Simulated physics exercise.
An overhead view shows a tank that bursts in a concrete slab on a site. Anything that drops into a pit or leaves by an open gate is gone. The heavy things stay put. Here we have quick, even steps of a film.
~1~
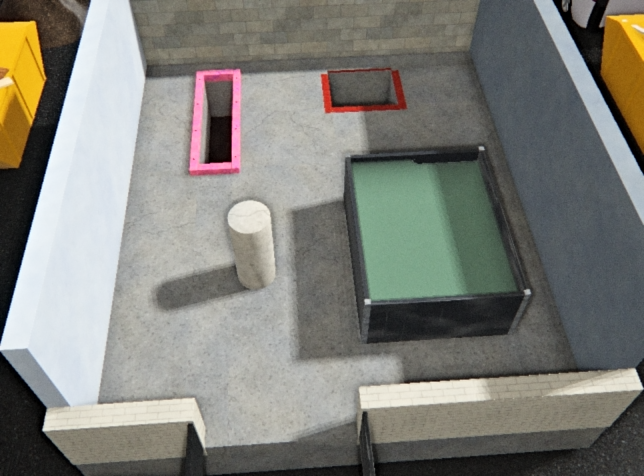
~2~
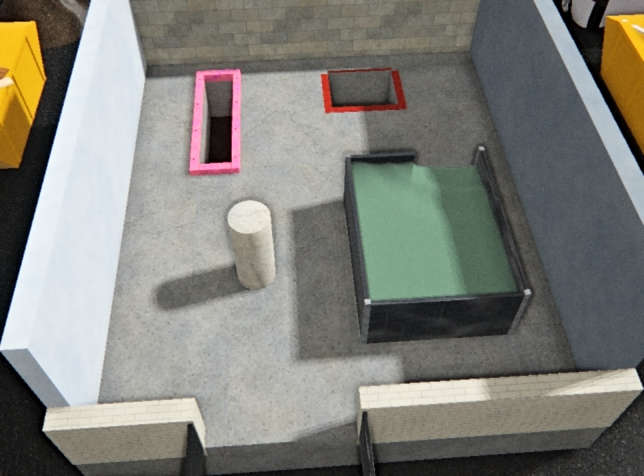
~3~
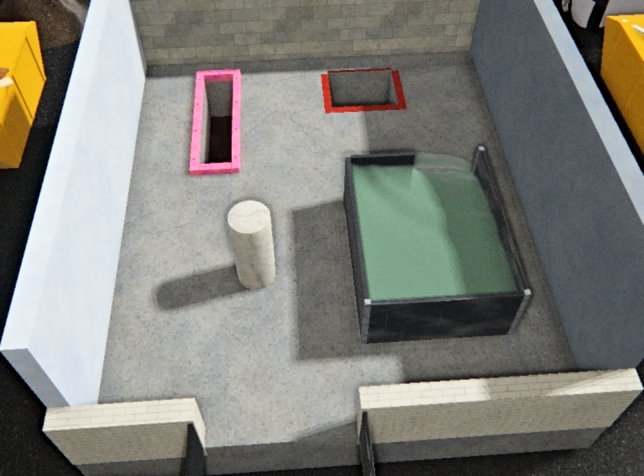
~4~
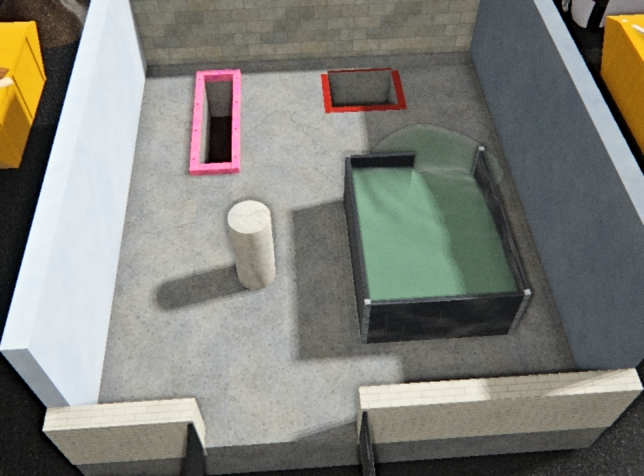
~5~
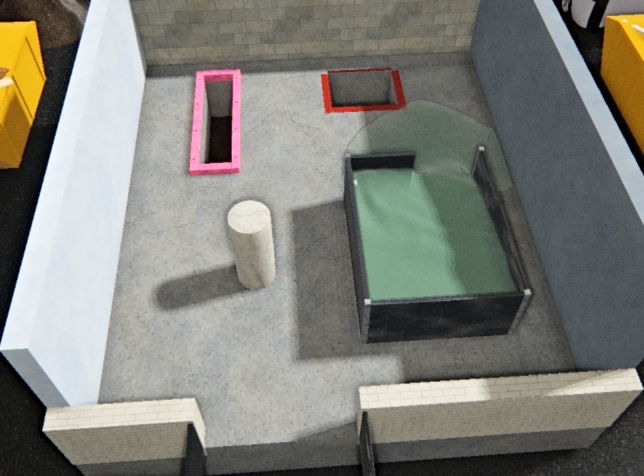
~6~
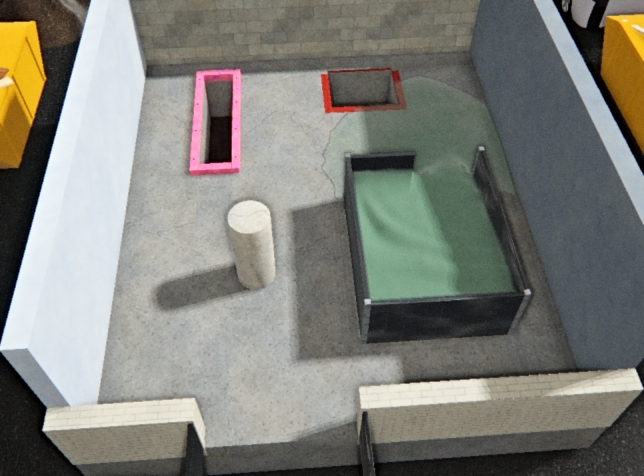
Dark-walled tank of green water opening on its far side, water spreading across the grey concrete floor toward the back wall.
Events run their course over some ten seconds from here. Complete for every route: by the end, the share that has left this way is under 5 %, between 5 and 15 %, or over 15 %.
By the end, the share via the gate is under 5 %; the share via the pink pit is under 5 %; the share via the red pit is over 15 %.
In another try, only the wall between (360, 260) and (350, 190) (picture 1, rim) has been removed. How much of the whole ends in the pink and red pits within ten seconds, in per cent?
In percent: Pink 6, red 12.
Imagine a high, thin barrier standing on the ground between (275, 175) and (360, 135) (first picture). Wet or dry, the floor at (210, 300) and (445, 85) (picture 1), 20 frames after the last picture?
In the listed order, the first spot is spared and the second is swamped.
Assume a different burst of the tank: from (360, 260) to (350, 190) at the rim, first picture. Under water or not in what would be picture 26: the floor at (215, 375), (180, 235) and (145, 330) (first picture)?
Taking them in order, I'd say swamped, swamped and swamped.
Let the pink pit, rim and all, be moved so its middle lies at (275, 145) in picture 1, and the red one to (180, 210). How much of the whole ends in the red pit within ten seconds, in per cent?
Result - red pit, 20 in a hundred.
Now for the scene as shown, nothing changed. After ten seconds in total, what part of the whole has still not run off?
I make it around 44 per cent.
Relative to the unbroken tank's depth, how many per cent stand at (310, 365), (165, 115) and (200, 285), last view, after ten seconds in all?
About 2, 2 and 2 percent, in that order.
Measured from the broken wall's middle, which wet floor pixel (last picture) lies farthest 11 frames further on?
The farthest wet spot is near (242, 63).
A moment on, water covers 25 % of the floor; the gate 0 %, the pink pit 0 %, the red pit 3 %.
Next, water covers 30 % of the floor; the gate 0 %, the pink pit 0 %, the red pit 9 %.
Then, water covers 35 % of the floor; the gate 0 %, the pink pit 0 %, the red pit 22 %.
Later, water covers 60 % of the floor; the gate 0 %, the pink pit 1 %, the red pit 40 %.
In the end, water covers 80 % of the floor; the gate 0 %, the pink pit 1 %, the red pit 55 %.
